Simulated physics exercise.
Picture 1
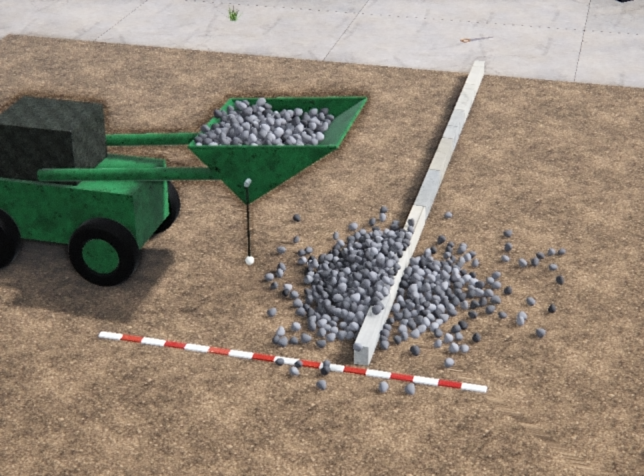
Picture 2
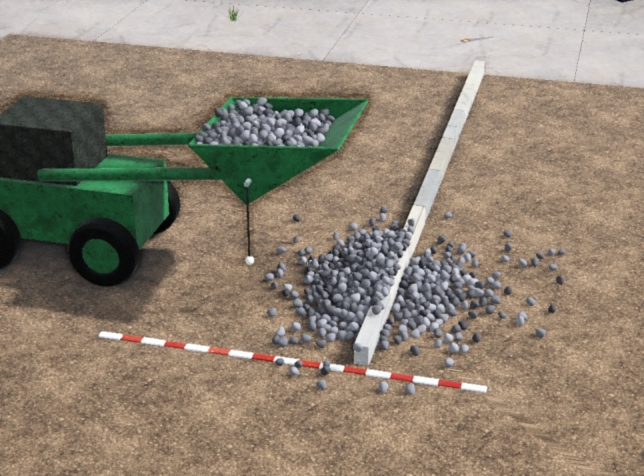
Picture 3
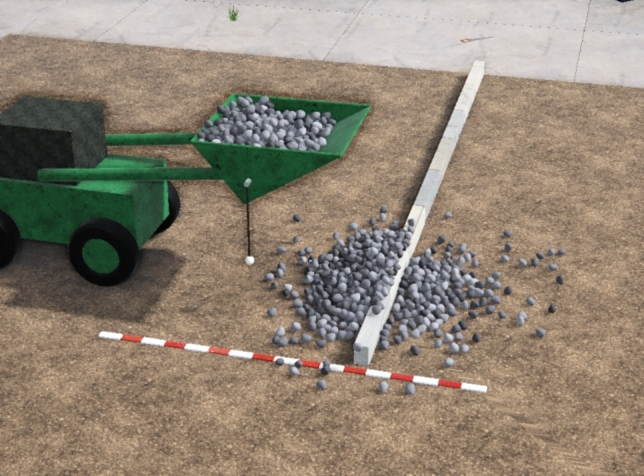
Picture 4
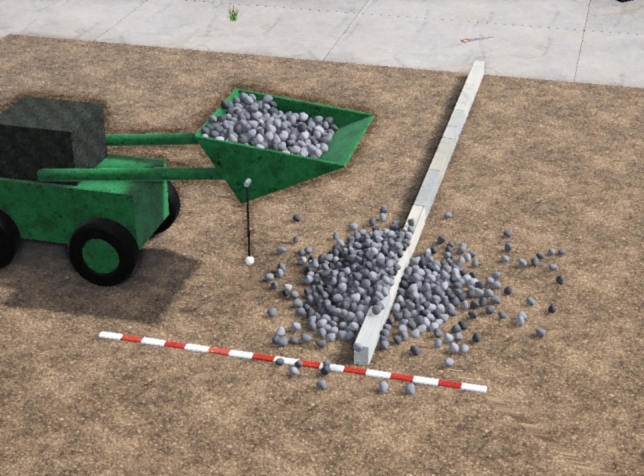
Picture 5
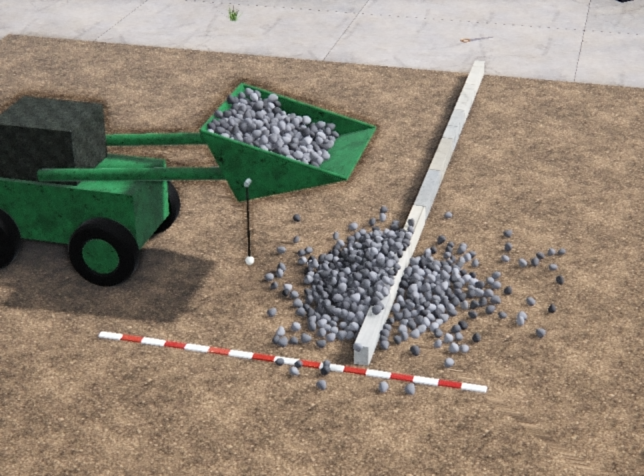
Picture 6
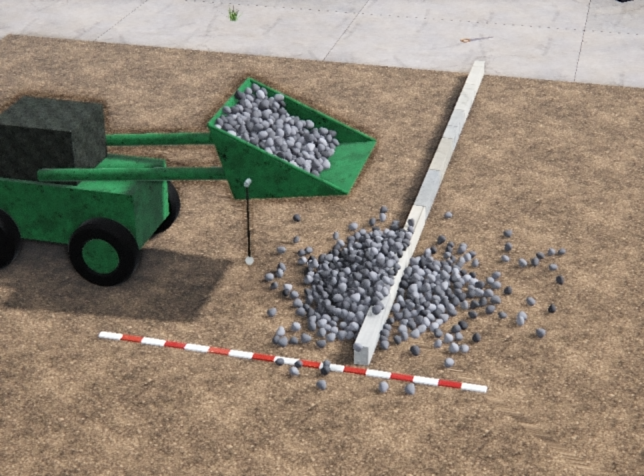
A green loader slowly tilts its bucket of grey stones forward beside a stone pile.
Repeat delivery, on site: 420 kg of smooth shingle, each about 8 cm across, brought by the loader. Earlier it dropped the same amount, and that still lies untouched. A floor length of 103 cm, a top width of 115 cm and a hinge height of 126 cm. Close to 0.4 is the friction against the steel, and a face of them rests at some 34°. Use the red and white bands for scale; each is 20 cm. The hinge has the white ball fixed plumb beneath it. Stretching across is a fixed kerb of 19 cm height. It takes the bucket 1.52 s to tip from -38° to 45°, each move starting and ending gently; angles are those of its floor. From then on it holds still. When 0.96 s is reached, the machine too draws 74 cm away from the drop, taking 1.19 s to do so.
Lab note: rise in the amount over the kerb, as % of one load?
Approximately 2 %.
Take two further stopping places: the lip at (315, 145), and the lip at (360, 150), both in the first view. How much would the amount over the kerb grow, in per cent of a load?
I'd expect near 0 per cent first and near 10 per cent next.
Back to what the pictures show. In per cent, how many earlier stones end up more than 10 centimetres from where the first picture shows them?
10 %.
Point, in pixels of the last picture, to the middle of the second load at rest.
Their middle rests near (320, 271).
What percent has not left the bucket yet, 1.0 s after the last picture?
Close to 10 per cent of the load.
Then, 0.5 s after the last picture the floor is at 32°; in per cent of one load, 99 in the bucket, 71 on this side of the kerb, 30 over the kerb; the foremost stones are at (549, 280).
Then, 1.0 s after the last picture the floor is at 45°; in per cent of one load, 10 in the bucket, 160 on this side of the kerb, 30 over the kerb; the foremost stones are at (549, 280).
Then, 2.0 s after the last picture the floor is at 45°; in per cent of one load, 0 in the bucket, 168 on this side of the kerb, 32 over the kerb; the foremost stones are at (549, 280).
Then, 4.6 s after the last picture the floor is at 45°; in per cent of one load, 0 in the bucket, 168 on this side of the kerb, 32 over the kerb; the foremost stones are at (549, 280). Net gain over the kerb, 2.
